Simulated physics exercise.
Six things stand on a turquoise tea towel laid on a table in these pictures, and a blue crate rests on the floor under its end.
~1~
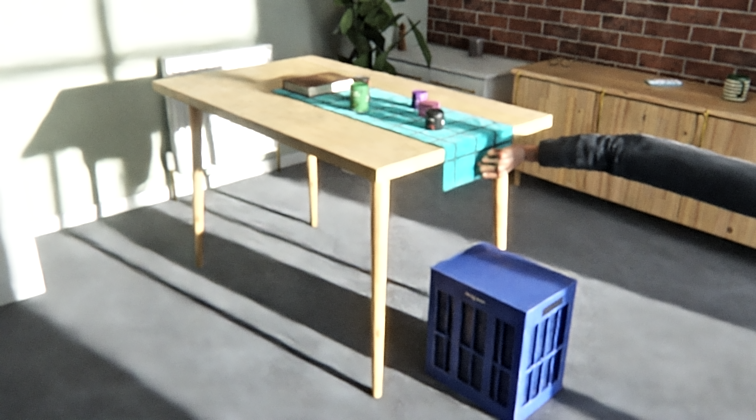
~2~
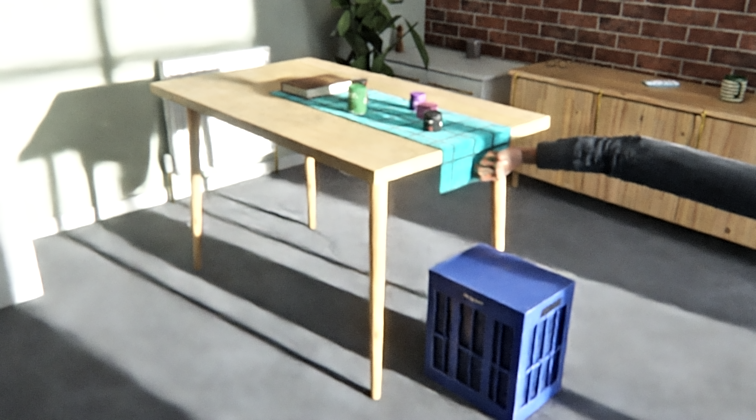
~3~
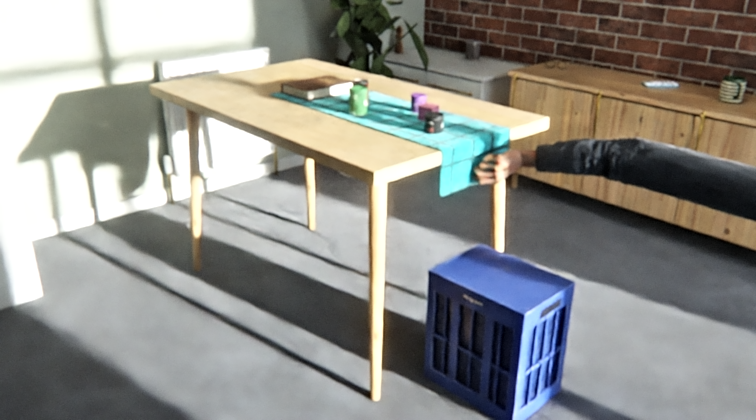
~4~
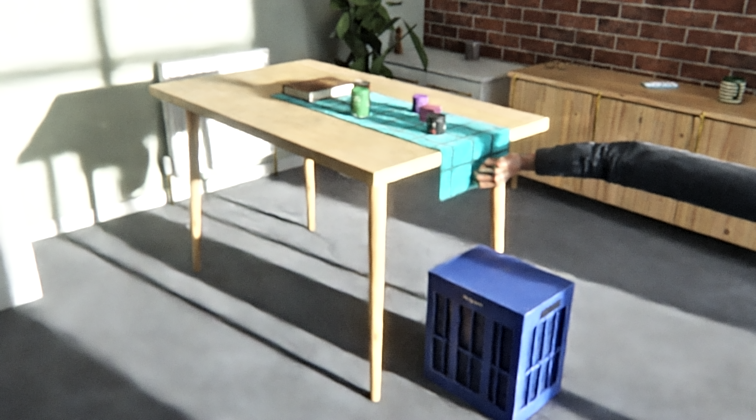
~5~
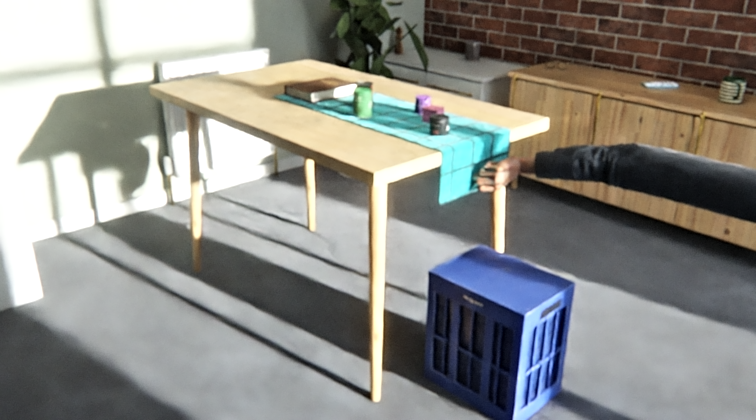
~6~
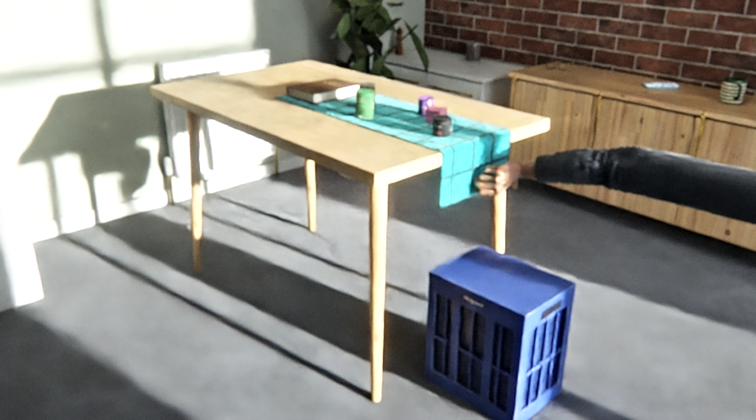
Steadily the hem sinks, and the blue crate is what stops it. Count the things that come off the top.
Off the edge: Two.
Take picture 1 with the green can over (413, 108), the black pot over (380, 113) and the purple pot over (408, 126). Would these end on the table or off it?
Outcome: Green can is still in place, black pot is still in place, purple pot is gone.
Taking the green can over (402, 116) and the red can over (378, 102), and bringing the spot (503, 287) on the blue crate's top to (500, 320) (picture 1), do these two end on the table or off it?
The green can ends up off while the red can ends up on top.
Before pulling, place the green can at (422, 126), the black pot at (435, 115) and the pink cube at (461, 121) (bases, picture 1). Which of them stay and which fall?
The green can ends up off the top, the black pot ends up off the top, the pink cube ends up off the top.
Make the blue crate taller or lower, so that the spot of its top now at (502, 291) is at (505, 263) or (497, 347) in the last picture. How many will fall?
Respectively 1 and 4.
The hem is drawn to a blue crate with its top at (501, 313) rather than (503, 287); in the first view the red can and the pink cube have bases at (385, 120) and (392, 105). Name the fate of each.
As for the red can, it leaves the top; as for the pink cube, it stays in place.
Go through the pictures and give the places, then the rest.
Hem (443, 192); black pot (435, 111); pink cube (430, 102); purple pot (419, 92); green can (359, 84); red can (361, 78); top of the crate (503, 287), in the first frame.
Hem (440, 193); black pot (433, 112), in the second frame.
Hem (441, 197); pink cube (429, 105), in the third frame.
Hem (440, 201); purple pot (420, 96); top of the crate (501, 290), in the fourth frame.
Hem (440, 204); green can (362, 90), in the fifth frame.
Hem (440, 208); black pot (443, 117); pink cube (436, 108); purple pot (426, 98); green can (365, 91); red can (367, 84), in the sixth frame.
Soon after, hem near (475, 216); all still up.
After that, hem near (473, 249); black pot gone.
And then, hem on the crate; black pot and pink cube gone.
In the end, hem on the crate; black pot and pink cube gone. The count of fallen things is two.
